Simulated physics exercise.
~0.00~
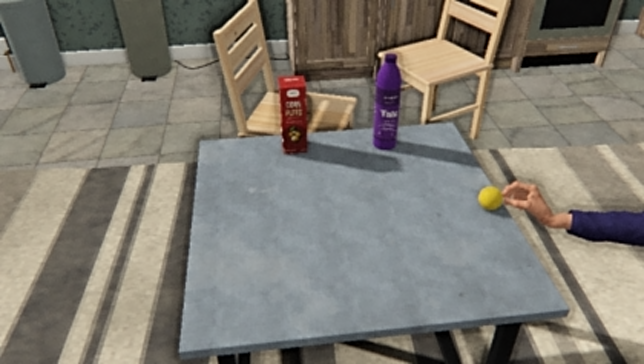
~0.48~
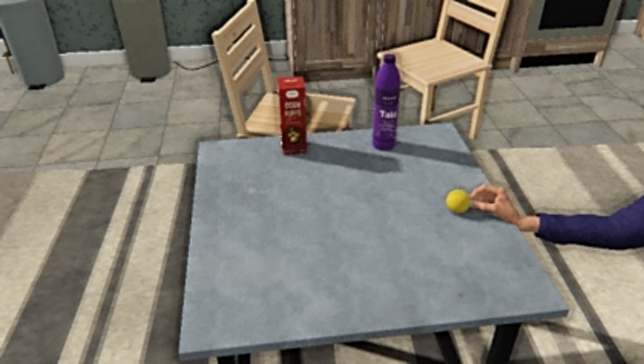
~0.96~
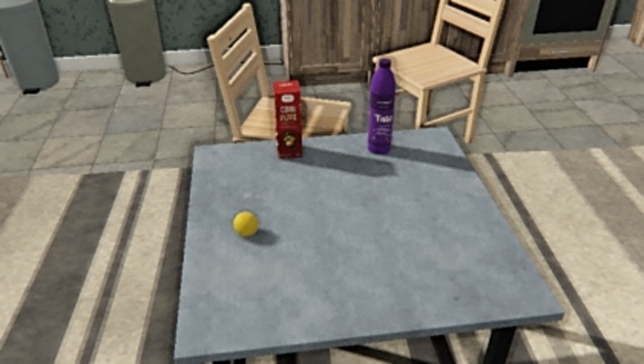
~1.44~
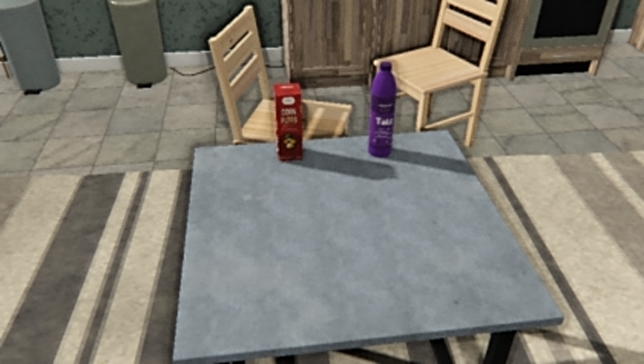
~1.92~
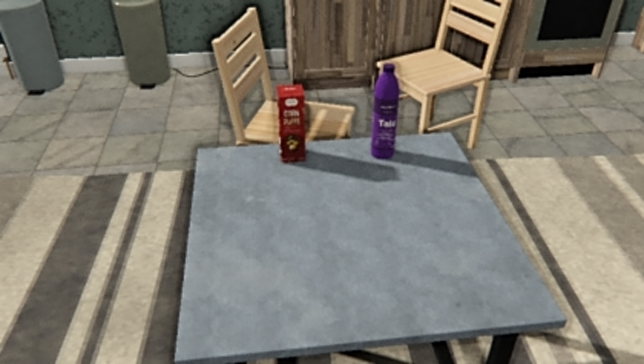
A hand reached in from the right and pushed a yellow lemon leftward across a gray table, then let go as it rolled on past a red carton and a purple bottle, which stayed put, until the lemon was gone from the tabletop.
